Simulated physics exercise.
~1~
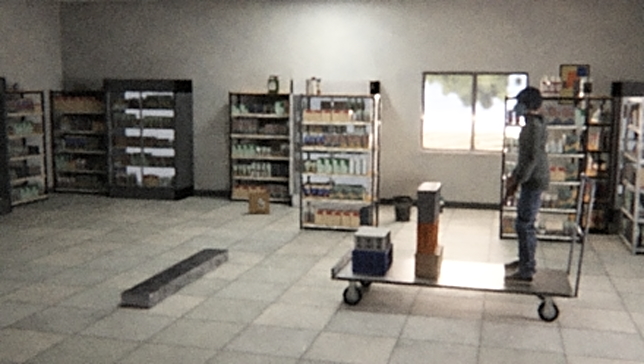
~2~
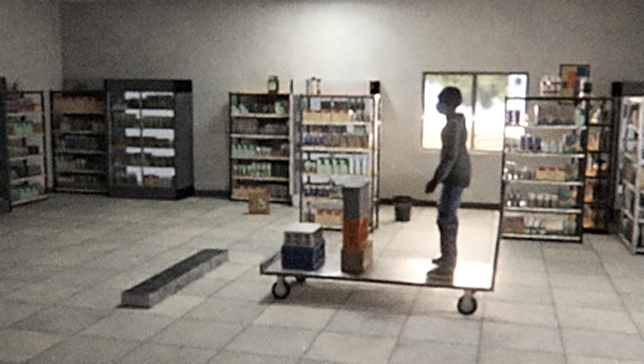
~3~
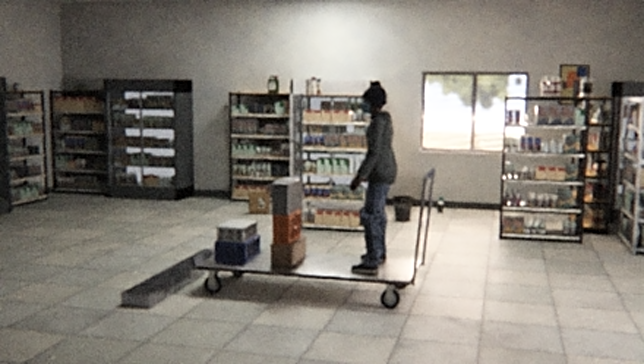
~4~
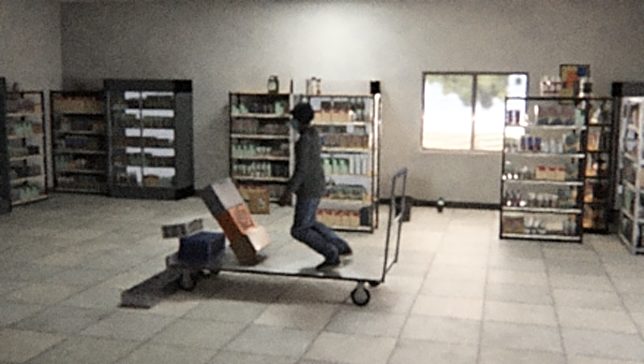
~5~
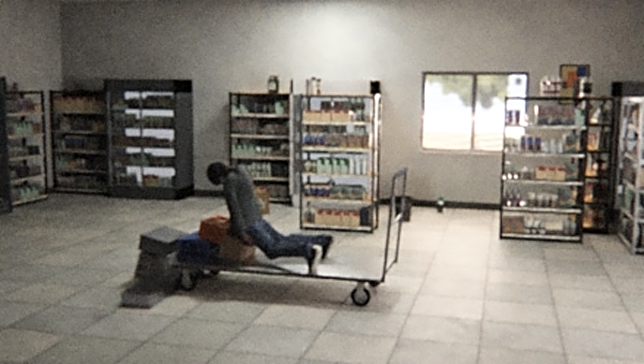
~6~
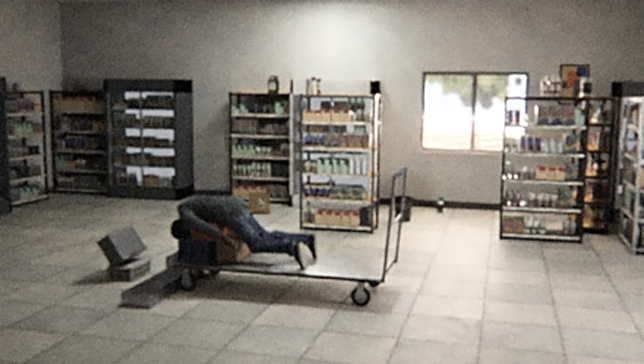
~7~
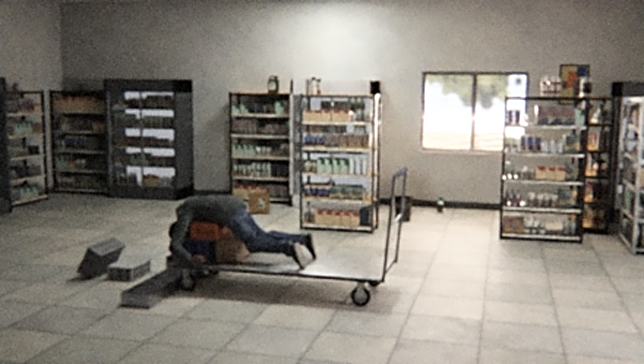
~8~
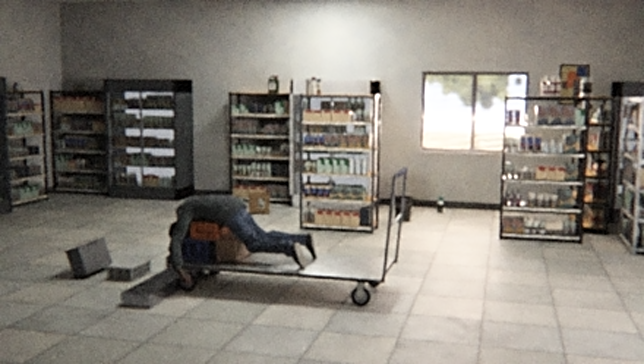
To begin with, a flat trolley carrying a standing person, a stack of boxes and crates, and a smaller pile rolls left across a tiled shop floor toward a low grey kerb. Its front reaches the kerb and it stops abruptly. The stack tips forward and the person's knees buckle as the load slides left. The person then pitches face down over the orange crate, while the grey tote and white crate tumble off the front. Finally, the person lies draped limply over the load, the orange crate still on the deck, with the two fallen pieces resting beyond it.
